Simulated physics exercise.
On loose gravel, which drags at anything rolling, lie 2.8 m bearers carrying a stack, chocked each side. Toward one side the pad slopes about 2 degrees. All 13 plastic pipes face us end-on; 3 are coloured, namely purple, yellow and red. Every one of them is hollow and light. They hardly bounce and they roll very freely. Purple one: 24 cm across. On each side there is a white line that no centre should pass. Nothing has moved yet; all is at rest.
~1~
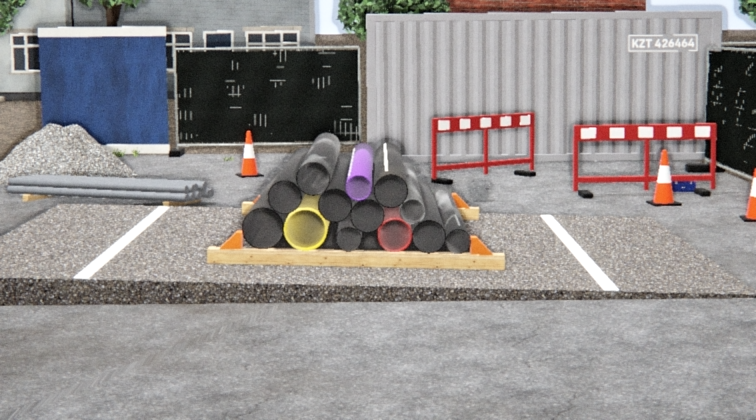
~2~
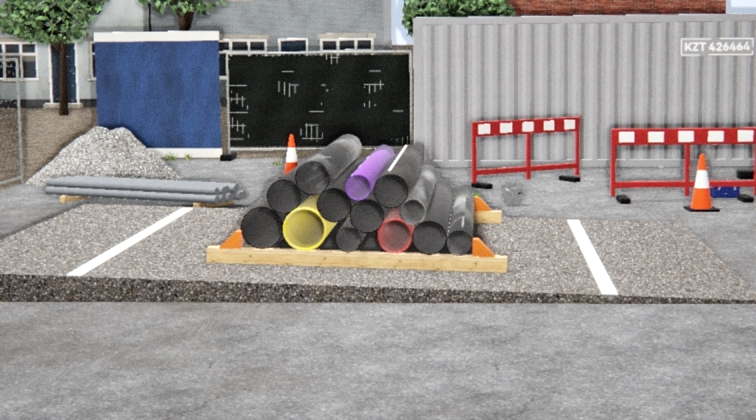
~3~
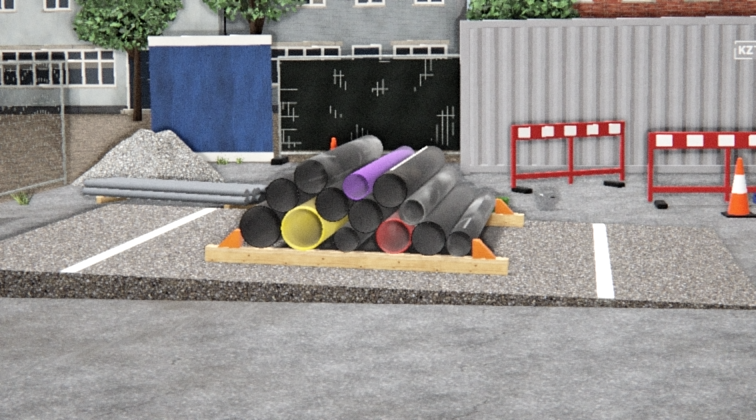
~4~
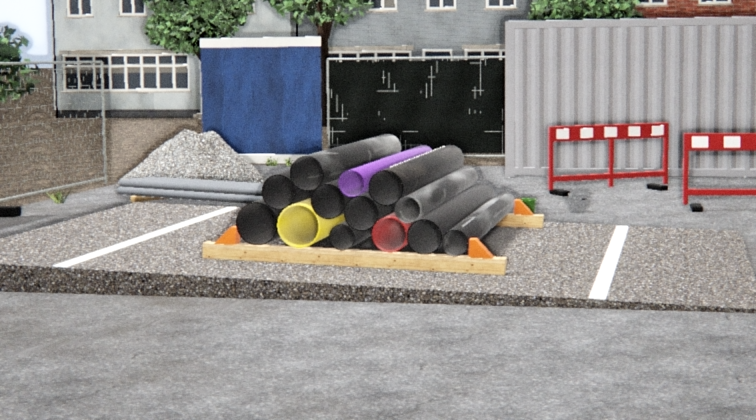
A stack of plastic pipes lies still on gravel as the view shifts around it.
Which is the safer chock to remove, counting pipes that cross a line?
Pick: The left one, which loses fewer.
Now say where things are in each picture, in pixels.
Purple (359, 188), yellow (306, 230), red (395, 236); the pad slopes 2° down to the right; 6 of the 13 form the bottom row; at rest, in the first frame.
Purple (358, 187), yellow (305, 229), red (395, 237); all still, in the second frame.
Purple (357, 186), yellow (303, 229), red (394, 237); both chocks in; lines at (101, 261) and (596, 272); nothing moves, in the third frame.
Purple (352, 183), yellow (299, 226), red (389, 235); at rest, in the fourth frame.
With the left chock gone, after 3.0 s, purple is up on others, 125 cm from the bearers' left end; yellow is on the bearers, 35 cm from the bearers' left end, rolling left; red is on the bearers, 105 cm from the bearers' right end; 0 of 13 have crossed.
With the left chock gone, finally, purple is up on others, 120 cm from the bearers' left end; yellow is on the bearers, 15 cm from the bearers' left end; red is on the bearers, 105 cm from the bearers' right end; 0 of 13 have crossed.
With the right chock gone, after 3.1 s, purple is up on others, 25 cm from the bearers' right end, rolling right; yellow is on the bearers, 120 cm from the bearers' left end, rolling right; red is off the bearers, 65 cm short of the right line, rolling right; 2 of 13 have crossed.
With the right chock gone, finally, purple is past the right line; yellow is on the bearers, 30 cm from the bearers' right end; red is past the right line; 6 of 13 have crossed.
